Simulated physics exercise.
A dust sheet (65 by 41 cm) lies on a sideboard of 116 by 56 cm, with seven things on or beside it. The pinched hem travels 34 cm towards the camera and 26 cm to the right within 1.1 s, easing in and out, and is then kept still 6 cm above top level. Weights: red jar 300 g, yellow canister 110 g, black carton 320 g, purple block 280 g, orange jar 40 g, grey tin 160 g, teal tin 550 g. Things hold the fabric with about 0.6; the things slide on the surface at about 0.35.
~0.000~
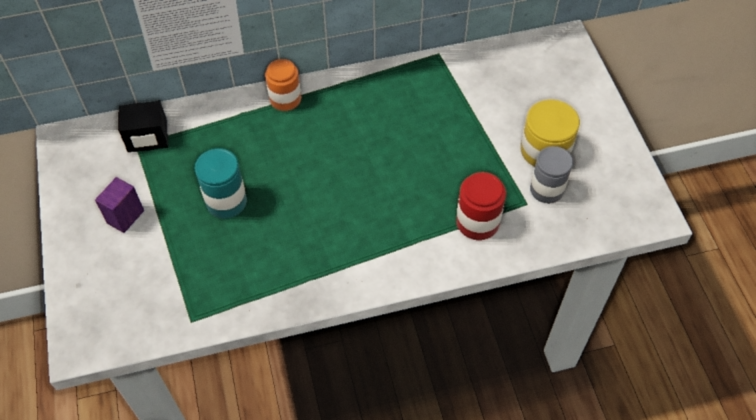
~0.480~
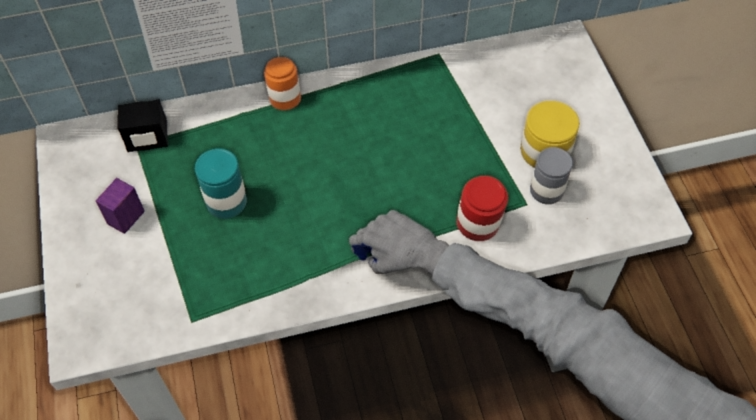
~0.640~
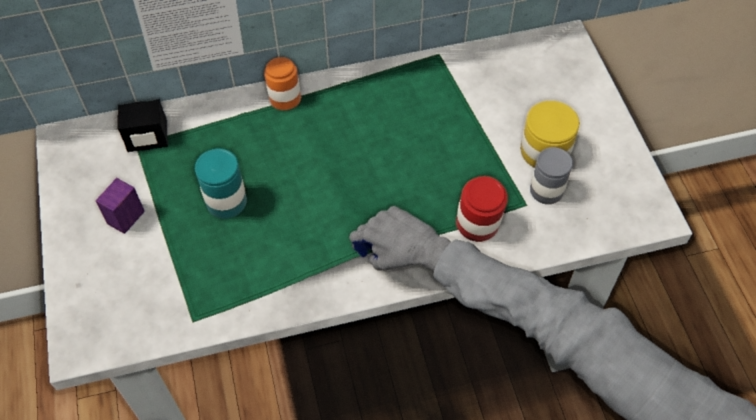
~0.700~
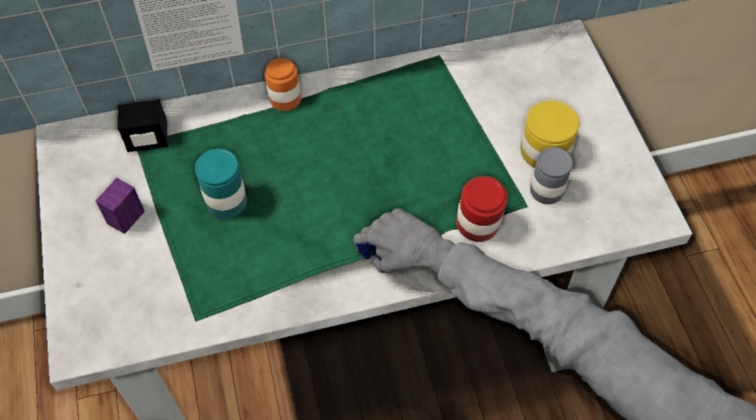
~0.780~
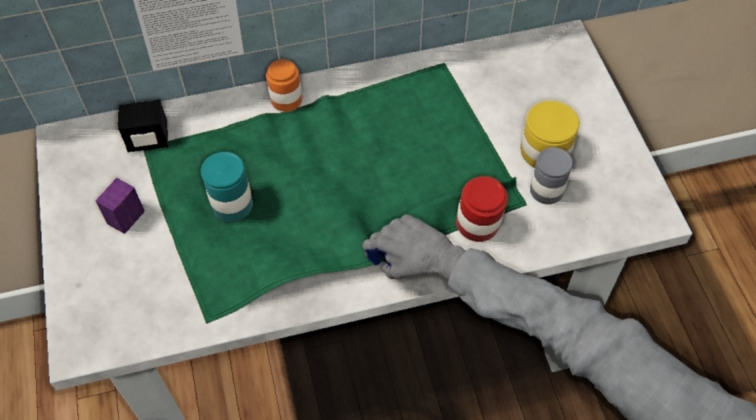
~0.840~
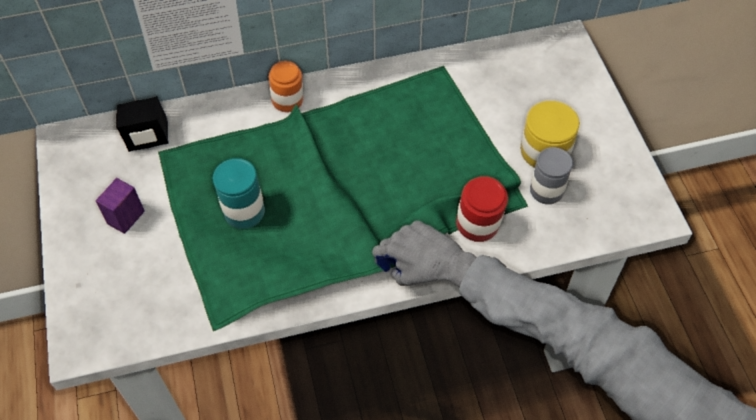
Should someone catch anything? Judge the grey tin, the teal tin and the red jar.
The grey tin keeps to the top, the teal tin goes over the edge, the red jar falls off.
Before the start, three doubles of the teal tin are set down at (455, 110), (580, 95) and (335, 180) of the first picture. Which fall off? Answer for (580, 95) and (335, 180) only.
In turn: Stays on, goes over.
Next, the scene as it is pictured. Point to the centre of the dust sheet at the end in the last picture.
Around (493, 328).
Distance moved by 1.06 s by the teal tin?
About: Teal tin 15 cm.
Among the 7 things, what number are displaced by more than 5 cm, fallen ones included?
I count 2.
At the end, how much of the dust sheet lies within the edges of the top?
About 20 per cent.
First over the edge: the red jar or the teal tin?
The teal one.
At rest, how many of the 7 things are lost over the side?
2 of them.
After 1.1 s, 95 % of the dust sheet is still over the top; teal tin 14 cm off its start, red jar 1 cm off its start.
After 1.3 s, 70 % of the dust sheet is still over the top; teal tin 30 cm off its start, red jar 5 cm off its start.
After 1.5 s, 45 % of the dust sheet is still over the top; teal tin 43 cm off its start at (404, 331), red jar on its side, 13 cm off its start at (547, 240).
After 1.7 s, 20 % of the dust sheet is still over the top; teal tin over the edge, red jar 24 cm off its start.
After 3.3 s, 20 % of the dust sheet is still over the top; teal tin over the edge, red jar over the edge, grey tin 0 cm off its start at (555, 161).
